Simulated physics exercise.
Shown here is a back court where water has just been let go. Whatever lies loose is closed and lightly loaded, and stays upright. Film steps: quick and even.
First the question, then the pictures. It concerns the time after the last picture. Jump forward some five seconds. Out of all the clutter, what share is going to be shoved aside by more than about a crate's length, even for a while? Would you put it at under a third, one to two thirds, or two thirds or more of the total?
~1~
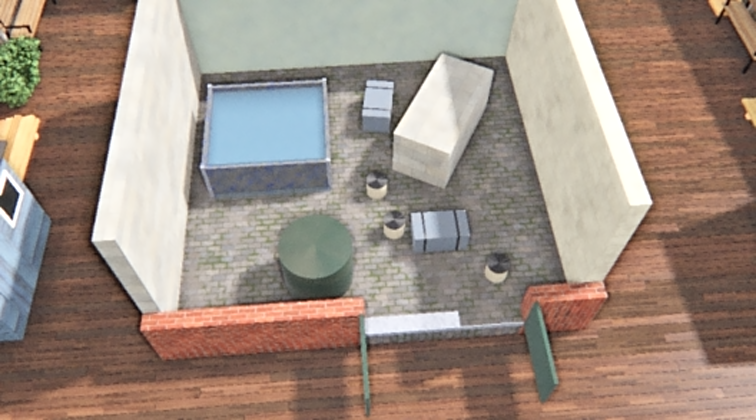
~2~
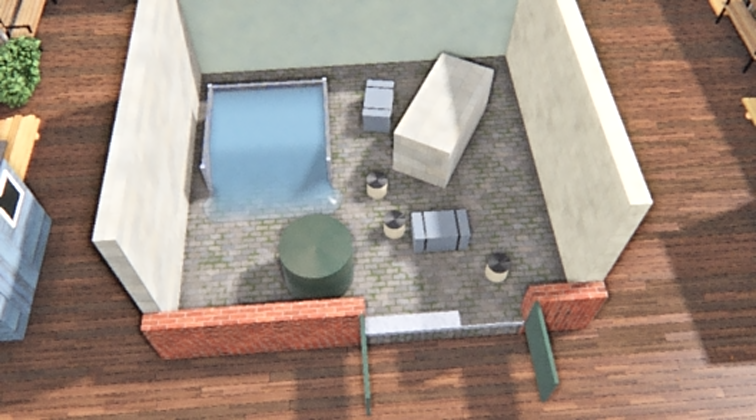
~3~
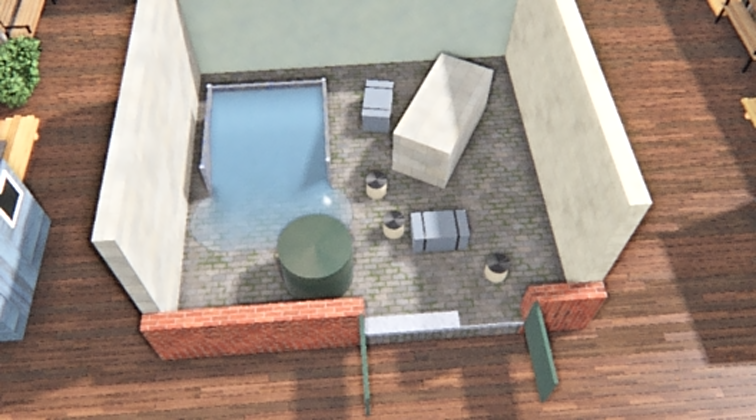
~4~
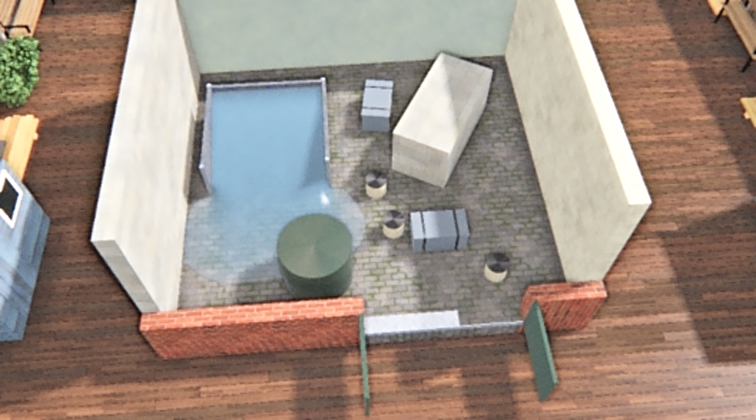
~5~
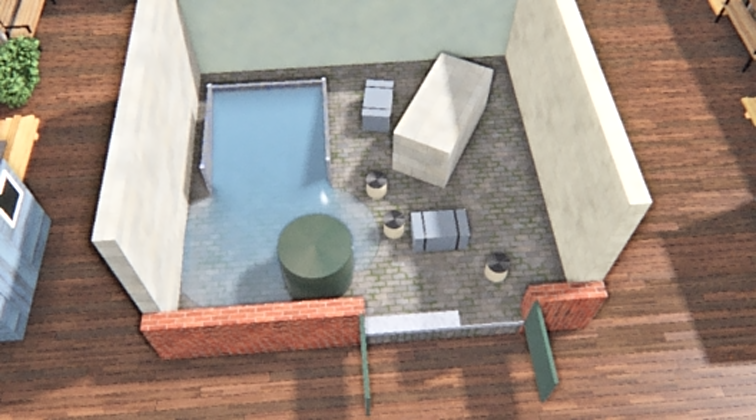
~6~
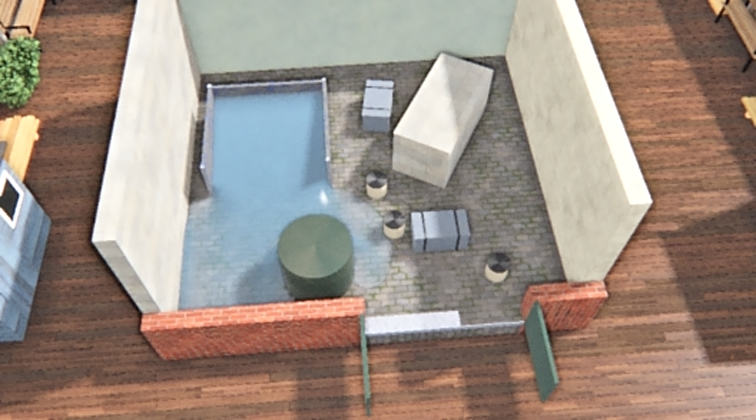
Mid band.
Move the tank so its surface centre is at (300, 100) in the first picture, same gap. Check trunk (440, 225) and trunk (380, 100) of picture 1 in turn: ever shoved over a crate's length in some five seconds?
Travelled that far, fell short.
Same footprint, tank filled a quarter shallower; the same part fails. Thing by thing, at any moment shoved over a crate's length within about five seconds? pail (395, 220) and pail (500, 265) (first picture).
First one: Travelled that far, second one: Stayed within that.
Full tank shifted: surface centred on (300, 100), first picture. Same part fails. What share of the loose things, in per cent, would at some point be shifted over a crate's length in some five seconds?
By my count it is some 80 %.
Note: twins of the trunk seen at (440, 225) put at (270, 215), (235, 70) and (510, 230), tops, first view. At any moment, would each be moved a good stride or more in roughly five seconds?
First driven off; second falls short; third driven off.
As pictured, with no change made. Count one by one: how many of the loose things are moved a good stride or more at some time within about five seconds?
3 in all.
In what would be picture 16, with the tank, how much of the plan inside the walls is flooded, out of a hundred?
I'd put it at around 45 in a hundred.
A moment on, 0 of 5 are well off their spots; 0 afloat.
Next, 1 of 5 are well off their spots; 0 afloat.
Later, 3 of 5 are well off their spots; 1 afloat.
In the end, 3 of 5 are well off their spots, and 3 have been at some point; 2 afloat.
